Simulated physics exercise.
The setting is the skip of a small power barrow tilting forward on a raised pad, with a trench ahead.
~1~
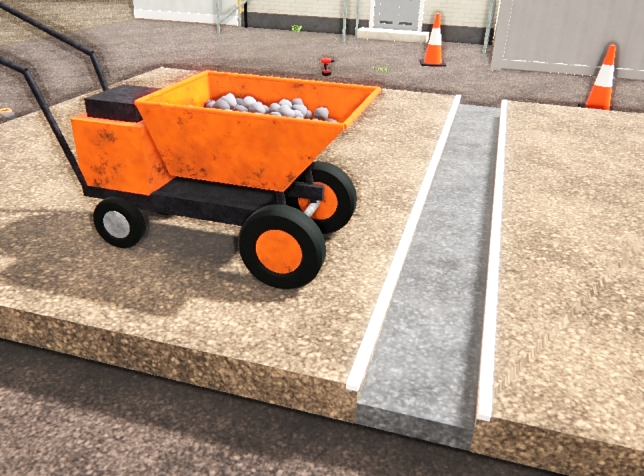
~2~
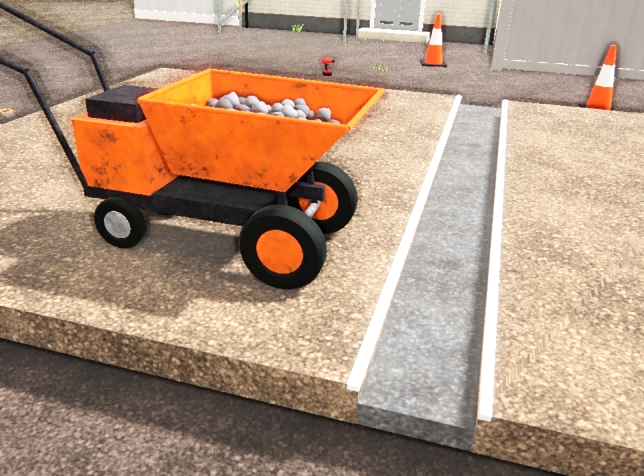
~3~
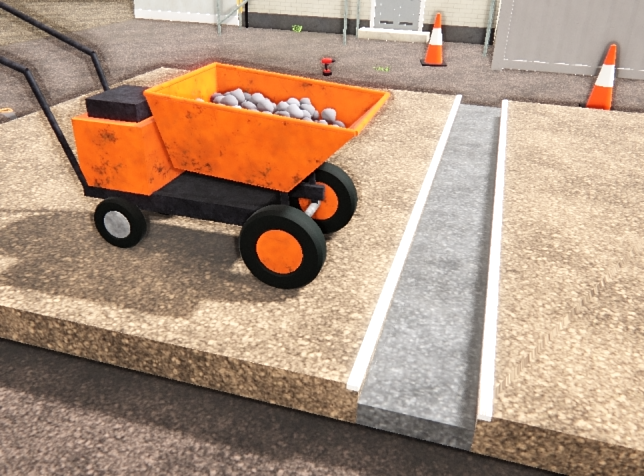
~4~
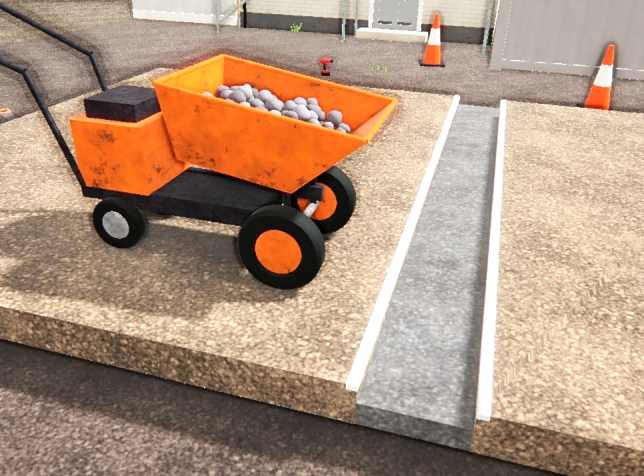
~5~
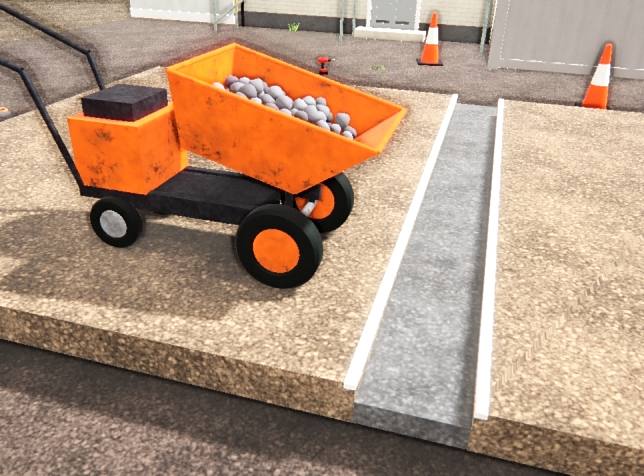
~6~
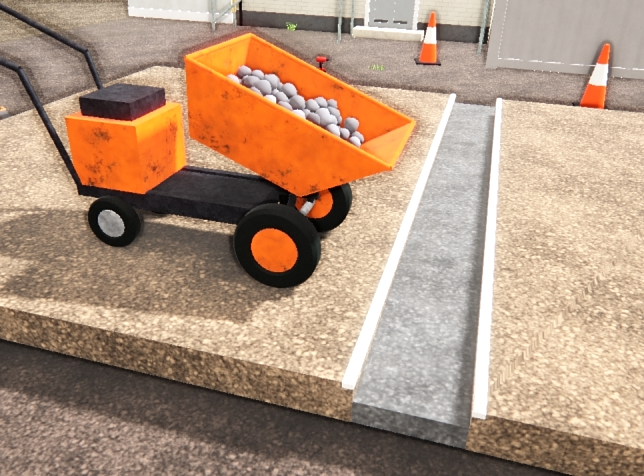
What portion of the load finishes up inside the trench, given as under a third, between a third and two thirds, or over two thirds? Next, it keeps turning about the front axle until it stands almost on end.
It will put a third to two thirds into the trench.
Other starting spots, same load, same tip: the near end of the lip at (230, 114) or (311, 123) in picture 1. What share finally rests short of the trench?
In order: About 30 % and 0 %.
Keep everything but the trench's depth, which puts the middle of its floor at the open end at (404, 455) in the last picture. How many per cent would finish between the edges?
About 100 per cent.
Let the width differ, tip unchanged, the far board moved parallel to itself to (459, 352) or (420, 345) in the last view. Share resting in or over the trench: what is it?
The first try comes to close to 30 per cent, the next to 0 per cent.
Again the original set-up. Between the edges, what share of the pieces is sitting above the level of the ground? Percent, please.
Estimate: Around 40 %.
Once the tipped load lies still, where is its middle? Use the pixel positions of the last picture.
(459, 284).
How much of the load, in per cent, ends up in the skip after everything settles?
Roughly 40 per cent.
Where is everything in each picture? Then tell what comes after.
Lip of the skip near (344, 127), level; top of the load near (241, 114), round cobbles; first edge of the trench near (370, 335); far edge near (488, 359), the trench over half as wide as the skip, and shallow for its width, in the first picture.
Lip of the skip near (348, 128), tipped barely; top of the load near (243, 114), in the second picture.
Lip of the skip near (355, 133), tipped barely; top of the load near (249, 111), in the third picture.
Lip of the skip near (365, 142), tipped a little; top of the load near (238, 99), in the fourth picture.
Lip of the skip near (377, 153), tipped clearly; top of the load near (235, 106), in the fifth picture.
Lip of the skip near (389, 168), tipped clearly; top of the load near (247, 99); first edge of the trench near (366, 334); far edge near (483, 357), in the sixth picture.
Shortly afterwards, skip tipped steeply; the whole lot in the skip.
Next, skip tipped right over; near two thirds in the skip; near a third in or heaped over the trench; a little beyond it.
Some moments later, skip tipped right over; near half in the skip; near half in or heaped over the trench; a little beyond it.
In the end, skip tipped right over; near half in the skip; near half in or heaped over the trench; a little beyond it.
